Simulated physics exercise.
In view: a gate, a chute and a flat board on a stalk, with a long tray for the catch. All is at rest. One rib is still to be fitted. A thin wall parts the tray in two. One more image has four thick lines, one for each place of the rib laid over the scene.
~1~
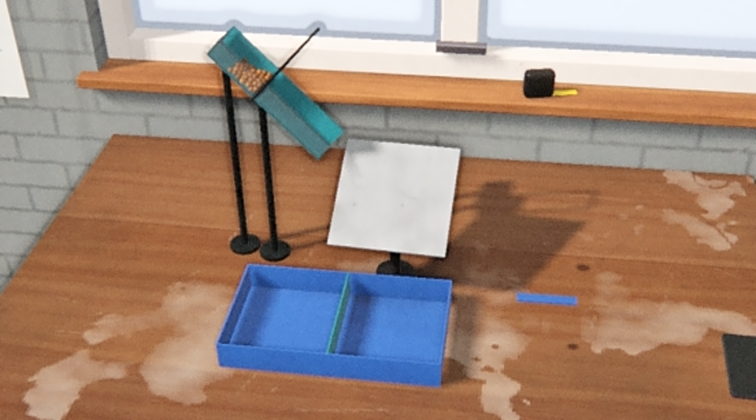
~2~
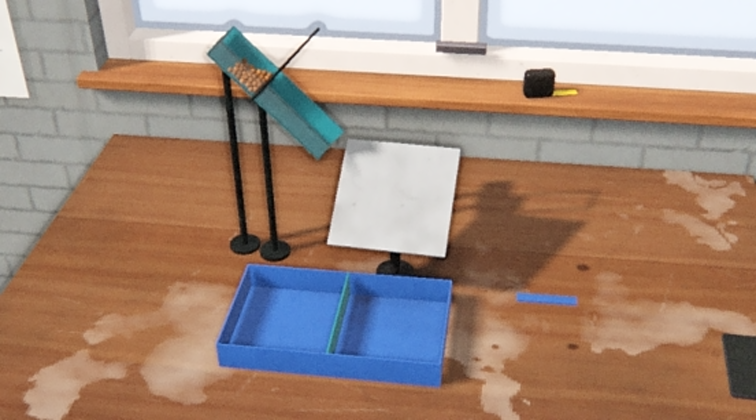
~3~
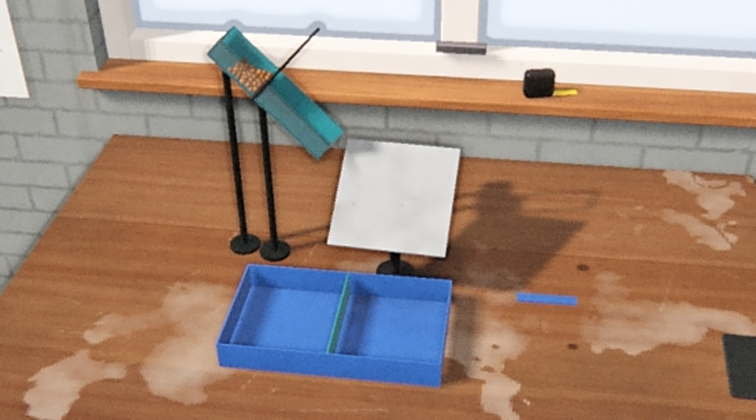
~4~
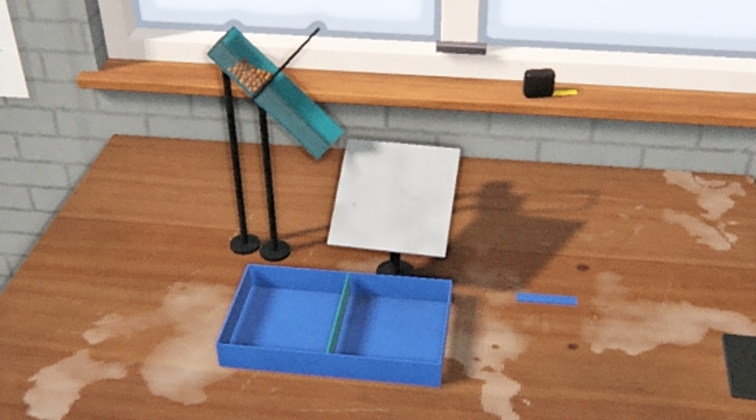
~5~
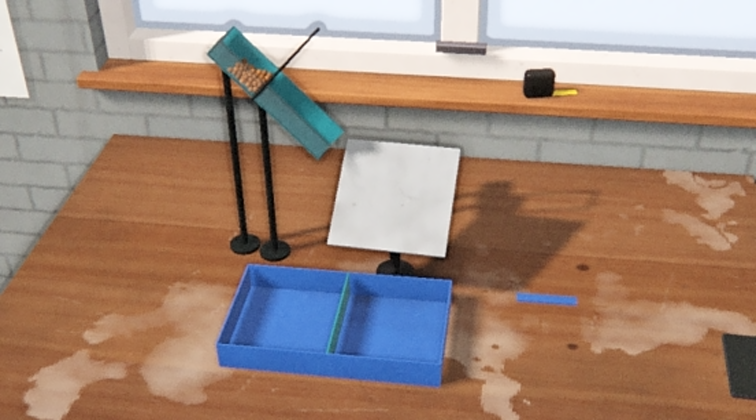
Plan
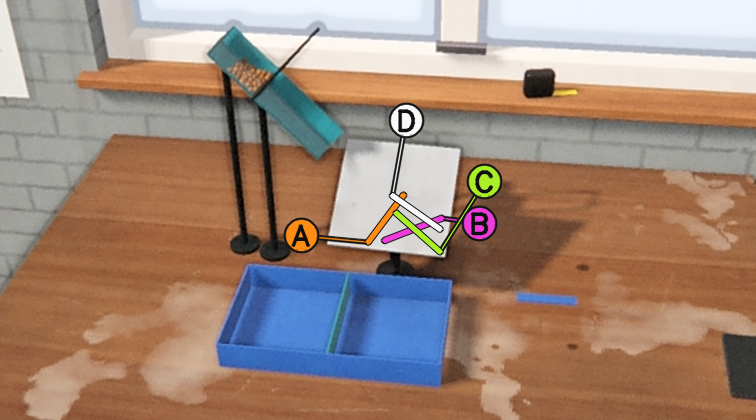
The video shows a tilted teal chute holding small brown balls behind a gate, above a slanted pale board on a stalk and a blue tray split by a thin green wall; nothing visibly moves throughout.
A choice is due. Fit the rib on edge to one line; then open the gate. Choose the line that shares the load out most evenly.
Take A.
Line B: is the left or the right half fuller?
The right half.
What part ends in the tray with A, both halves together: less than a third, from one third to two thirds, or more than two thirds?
More than two thirds.
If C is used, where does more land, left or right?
More lands on the right.
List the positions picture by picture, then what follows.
Load behind the gate at (255, 77), cereal balls; lip of the chute at (325, 152), sloping fairly steeply, in the first picture.
Middle of the board at (395, 196), tilted fairly steeply; middle of its low edge at (385, 250); of its high edge at (404, 144), in the second picture.
Front corners of the tray at (217, 344) and (440, 364); front end of its middle wall at (327, 354), in the third picture.
Middle of the load at (255, 77); lip at (325, 152), in the fourth picture.
Middle of the load at (255, 77); lip at (325, 152), in the fifth picture.
On the marked copy, line A from (403, 195) to (368, 242); line B from (441, 218) to (384, 240); line C from (396, 213) to (440, 251); line D from (392, 195) to (440, 229).
Choosing A, of what is caught, about half in the left half, about half in the right.
Choosing B, of what is caught, a small part in the left half, nearly all in the right.
Choosing C, of what is caught, a stray few in the left half, nearly all in the right.
Choosing D, of what is caught, a stray few in the left half, nearly all in the right.
